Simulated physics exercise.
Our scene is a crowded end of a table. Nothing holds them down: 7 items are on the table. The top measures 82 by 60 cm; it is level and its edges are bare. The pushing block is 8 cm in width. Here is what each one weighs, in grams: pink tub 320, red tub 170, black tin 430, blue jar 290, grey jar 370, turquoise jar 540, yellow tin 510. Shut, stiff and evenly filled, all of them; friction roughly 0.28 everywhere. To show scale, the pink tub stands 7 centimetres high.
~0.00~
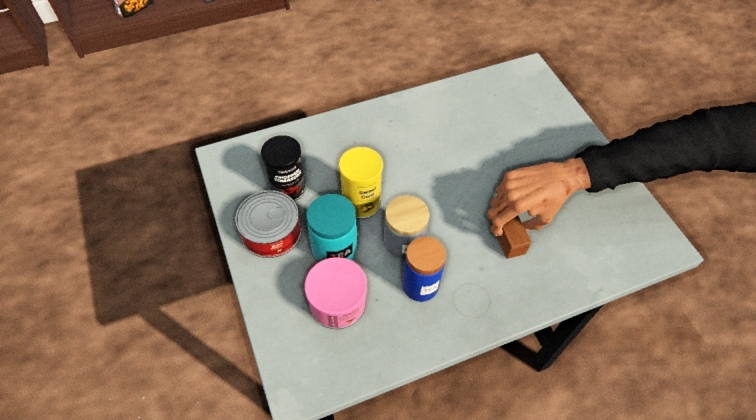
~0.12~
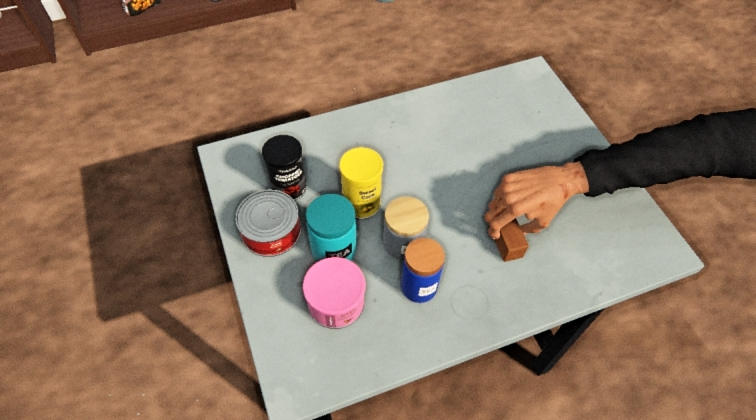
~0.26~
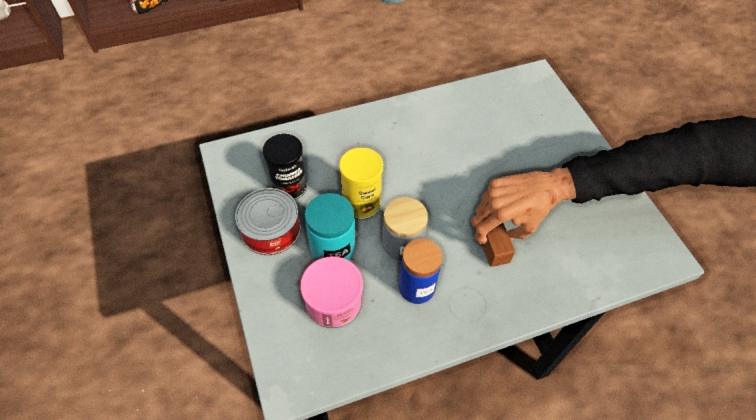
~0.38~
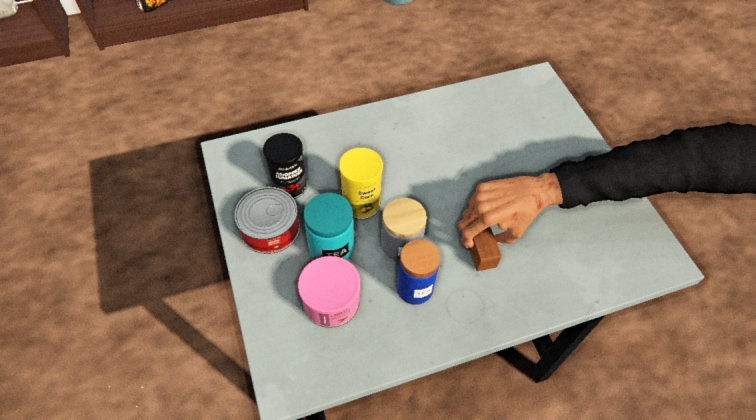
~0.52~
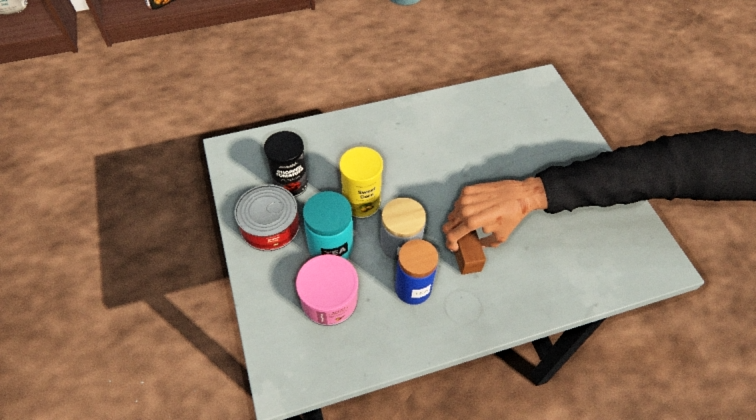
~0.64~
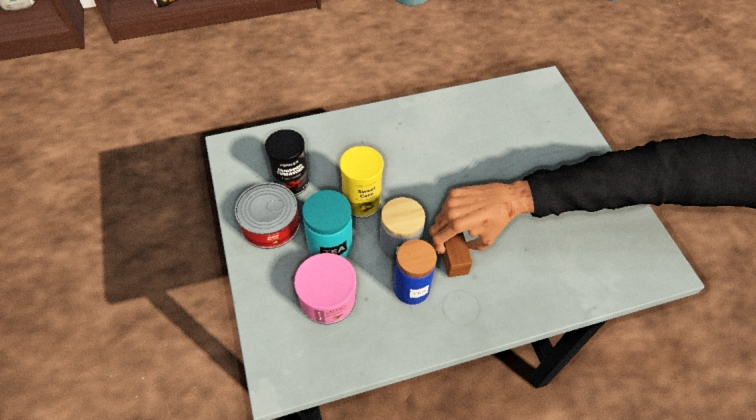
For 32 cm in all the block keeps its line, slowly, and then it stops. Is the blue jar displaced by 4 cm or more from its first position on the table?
Yes, it is displaced.
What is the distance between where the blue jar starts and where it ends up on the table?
Net shift near 8 cm.
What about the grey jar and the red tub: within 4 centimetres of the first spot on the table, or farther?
As for the grey jar, it winds up somewhere else, and the red tub remains where it was.
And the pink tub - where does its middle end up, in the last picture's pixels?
About (295, 295).
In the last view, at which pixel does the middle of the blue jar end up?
Around (375, 293).
After 0.94 s, block slid 16 cm; blue jar slid 2 cm near (403, 277); grey jar slid 3 cm.
After 1.14 s, block slid 19 cm; blue jar slid 5 cm near (385, 284); grey jar slid 6 cm.
After 1.34 s, block slid 23 cm; blue jar slid 8 cm near (375, 292); grey jar slid 9 cm; turquoise jar slid 4 cm.
After 1.64 s, block slid 29 cm; blue jar slid 8 cm near (375, 293); grey jar slid 9 cm; turquoise jar slid 4 cm.
At rest (2.2 s), not toppled but over 4 cm from the start, pink tub, blue jar, grey jar and turquoise jar; the other 3 in place, give or take 4 cm. Seen from the same camera at the end, blue jar near (375, 293).
